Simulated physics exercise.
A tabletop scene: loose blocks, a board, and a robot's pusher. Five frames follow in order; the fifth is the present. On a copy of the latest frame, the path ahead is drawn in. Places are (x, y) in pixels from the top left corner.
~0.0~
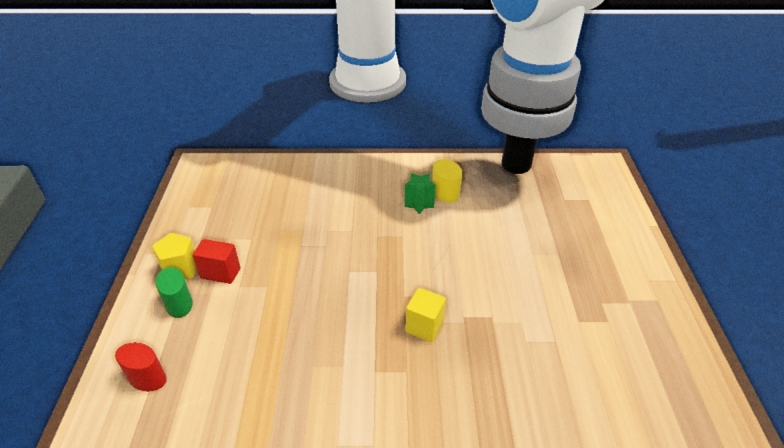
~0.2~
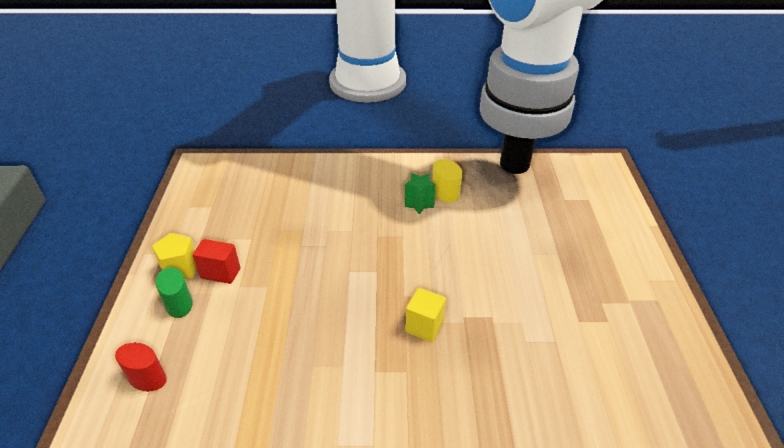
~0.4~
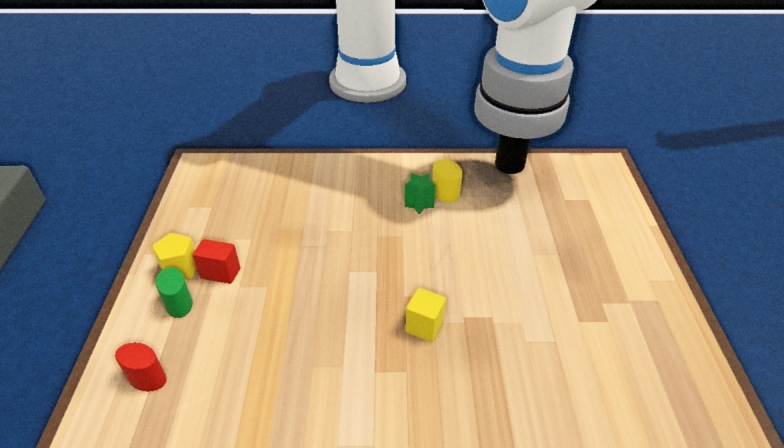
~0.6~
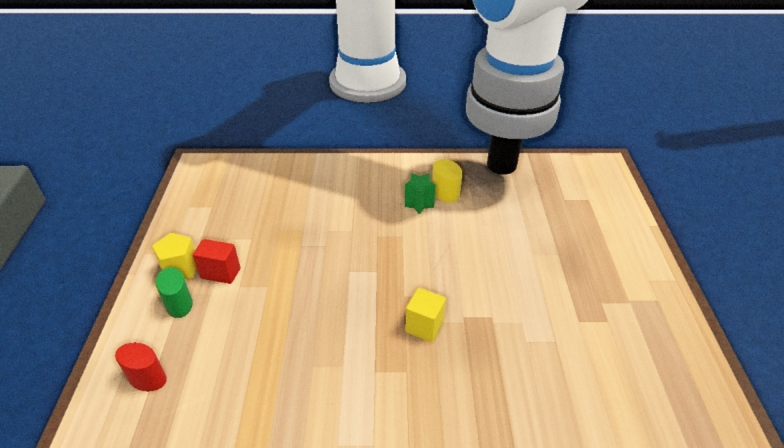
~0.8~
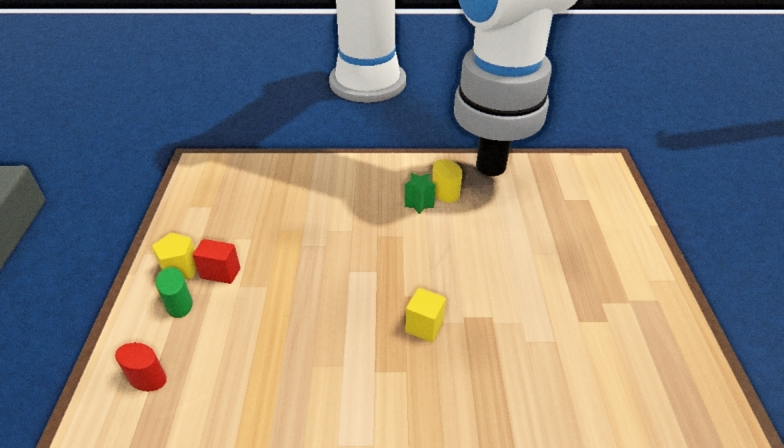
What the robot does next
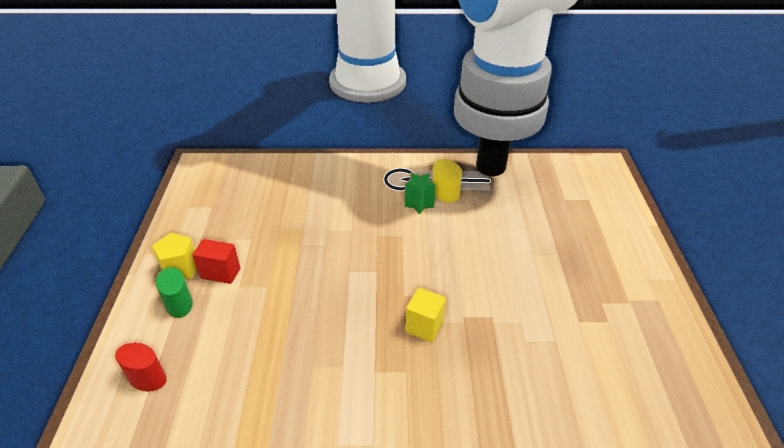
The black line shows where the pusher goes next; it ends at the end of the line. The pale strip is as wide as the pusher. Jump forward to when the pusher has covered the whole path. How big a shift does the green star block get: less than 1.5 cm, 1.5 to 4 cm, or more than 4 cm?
It shifts by 1.5 to 4 cm.
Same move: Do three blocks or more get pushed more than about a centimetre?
Final answer: No.
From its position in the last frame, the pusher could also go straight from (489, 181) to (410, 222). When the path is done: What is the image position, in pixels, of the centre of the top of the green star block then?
Near (393, 184).
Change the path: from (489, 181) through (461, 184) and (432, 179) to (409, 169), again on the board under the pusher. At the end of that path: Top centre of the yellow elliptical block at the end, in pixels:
I'd place it at (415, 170), taking the centre of its top.
Path on the board, in a line from (489, 181) to (401, 179).
What follows on the original path. One third of the way, pusher at (460, 168); yellow elliptical block at (443, 170), turned 15° anticlockwise.
Two thirds of the way, pusher at (431, 167); green star block at (411, 190); yellow elliptical block at (425, 174), turned 70° anticlockwise.
At the end, pusher at (401, 167); green star block at (411, 190); yellow elliptical block at (424, 174), turned 80° anticlockwise.
